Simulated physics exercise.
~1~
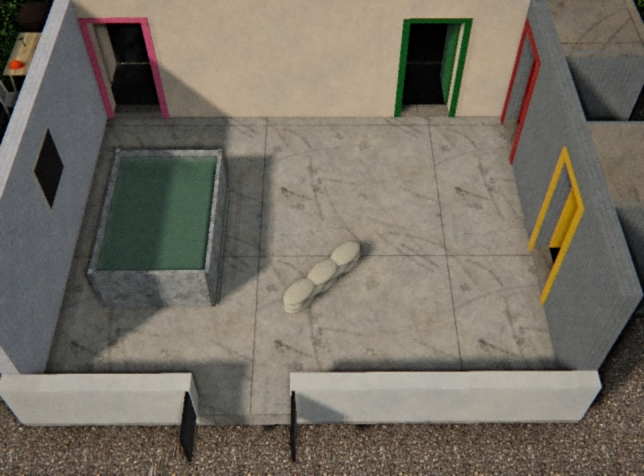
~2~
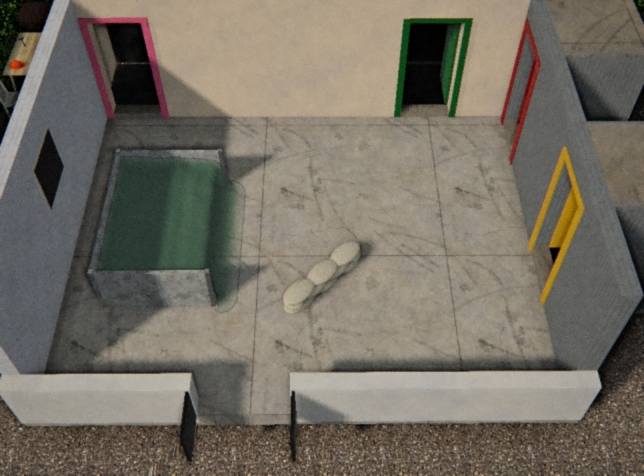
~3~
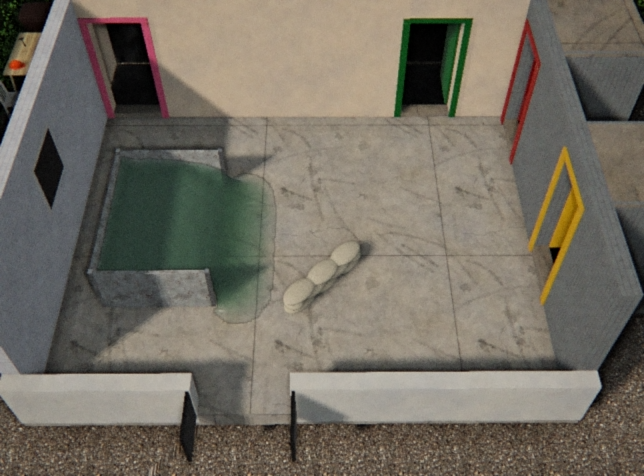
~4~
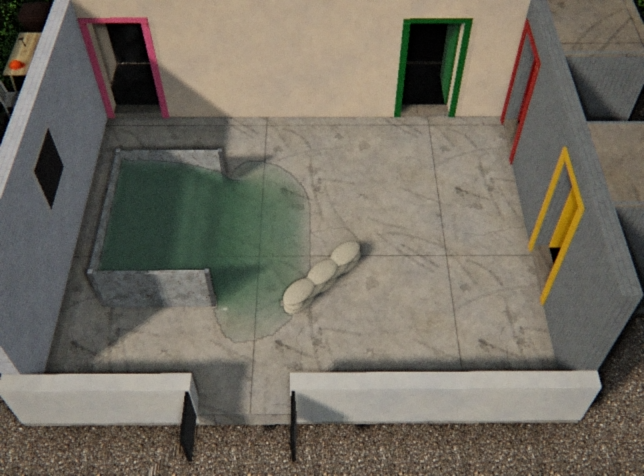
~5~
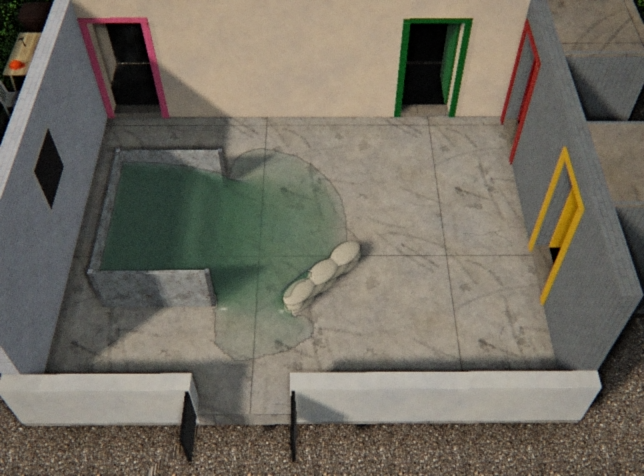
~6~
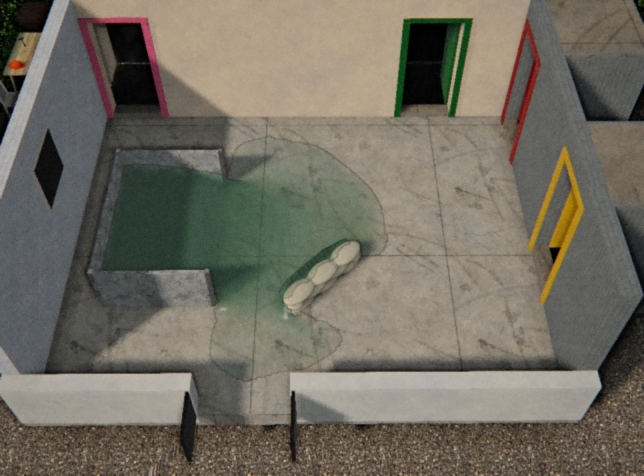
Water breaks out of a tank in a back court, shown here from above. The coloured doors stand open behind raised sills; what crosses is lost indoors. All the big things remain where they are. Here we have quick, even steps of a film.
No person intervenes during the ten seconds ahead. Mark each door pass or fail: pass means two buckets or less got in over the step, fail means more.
Green door - fail, pink door - pass, red door - fail, yellow door - pass.
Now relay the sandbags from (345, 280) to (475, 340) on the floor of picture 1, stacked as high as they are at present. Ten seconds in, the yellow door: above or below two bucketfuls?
Taking it door by door, the yellow one tops the limit.
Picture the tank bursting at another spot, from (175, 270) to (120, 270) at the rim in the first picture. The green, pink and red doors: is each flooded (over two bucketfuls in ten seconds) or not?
Here's how it goes: The green door never reaches it, while the pink door gets beyond the mark and the red door never reaches it.
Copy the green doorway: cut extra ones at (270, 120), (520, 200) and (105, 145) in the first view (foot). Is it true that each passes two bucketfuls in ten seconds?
In turn: Is under, is over, lets less in.
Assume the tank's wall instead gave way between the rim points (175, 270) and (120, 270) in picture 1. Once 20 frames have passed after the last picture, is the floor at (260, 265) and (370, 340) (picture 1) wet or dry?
First place still bare, second place drenched.
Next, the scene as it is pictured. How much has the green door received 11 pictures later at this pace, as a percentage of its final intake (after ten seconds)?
Estimate: Some 0 per cent.
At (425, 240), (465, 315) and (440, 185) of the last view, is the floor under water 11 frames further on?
First swamped, then spared, then swamped.
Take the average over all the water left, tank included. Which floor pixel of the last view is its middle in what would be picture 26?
Centre point: Around (366, 220).
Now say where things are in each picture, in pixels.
The water tank at (161, 211) is whole and still, in the first frame.
Water pours out at (216, 230) and has run to (231, 183), in the second frame.
The front is at (247, 317), out from the gap at (217, 233), in the third frame.
The front is at (266, 331), out from the gap at (217, 234), in the fourth frame.
The front is at (298, 337), out from the gap at (217, 235), in the fifth frame.
The front is at (375, 204), out from the gap at (217, 235), in the sixth frame.
A moment on, water covers 45 % of the floor; the green door not reached, the pink door not reached, the red door not reached, the yellow door not reached.
Next, water covers 60 % of the floor; the green door wet at the sill, nothing in, the pink door not reached, the red door under two buckets in, the yellow door wet at the sill, nothing in.
Then, water covers 65 % of the floor; the green door over two buckets in, the pink door not reached, the red door far over two buckets in, the yellow door wet at the sill, nothing in.
Later, water covers 75 % of the floor; the green door far over two buckets in, the pink door wet at the sill, nothing in, the red door far over two buckets in, the yellow door wet at the sill, nothing in.
In the end, water covers 95 % of the floor; the green door far over two buckets in, the pink door wet at the sill, nothing in, the red door far over two buckets in, the yellow door wet at the sill, nothing in.
